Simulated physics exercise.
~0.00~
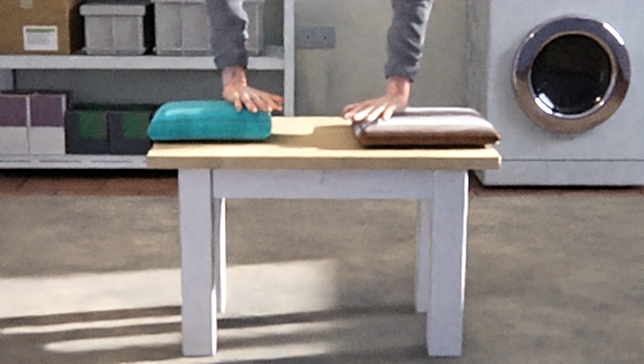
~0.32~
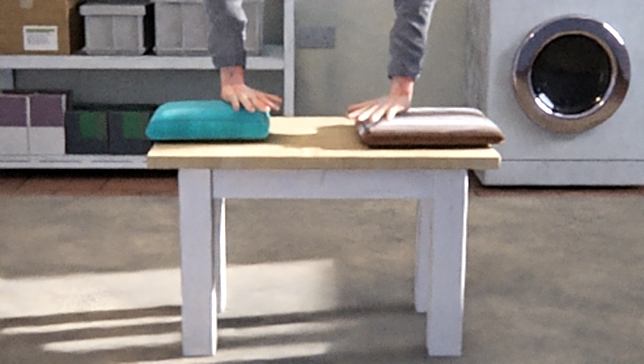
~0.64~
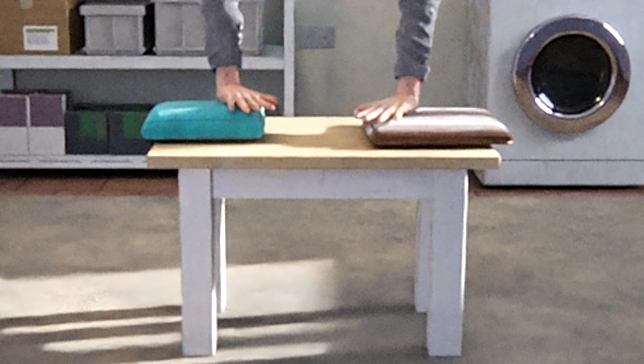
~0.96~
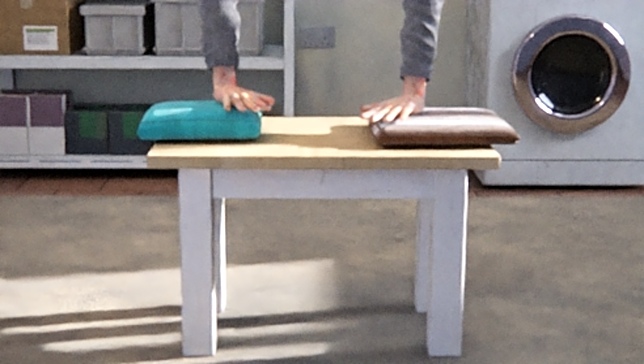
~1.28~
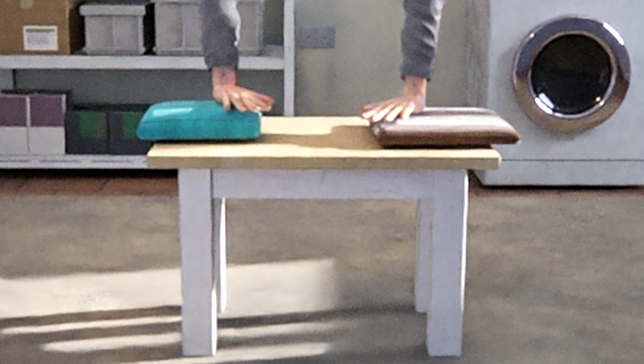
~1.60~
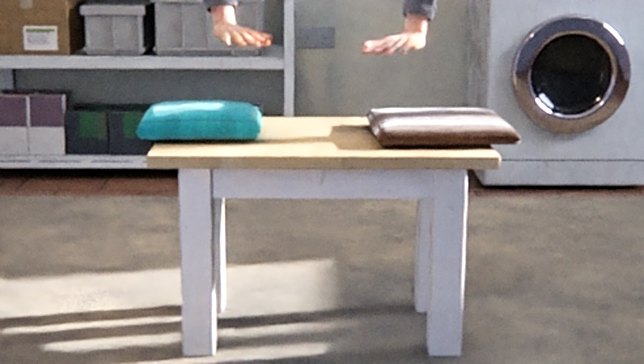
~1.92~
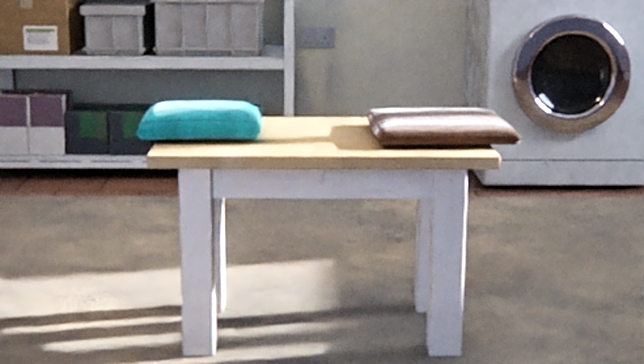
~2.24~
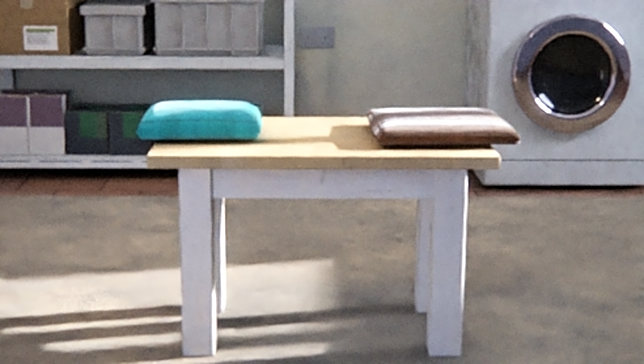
Two hands slide a turquoise sack and brown pad apart, then leave both resting on the bench.
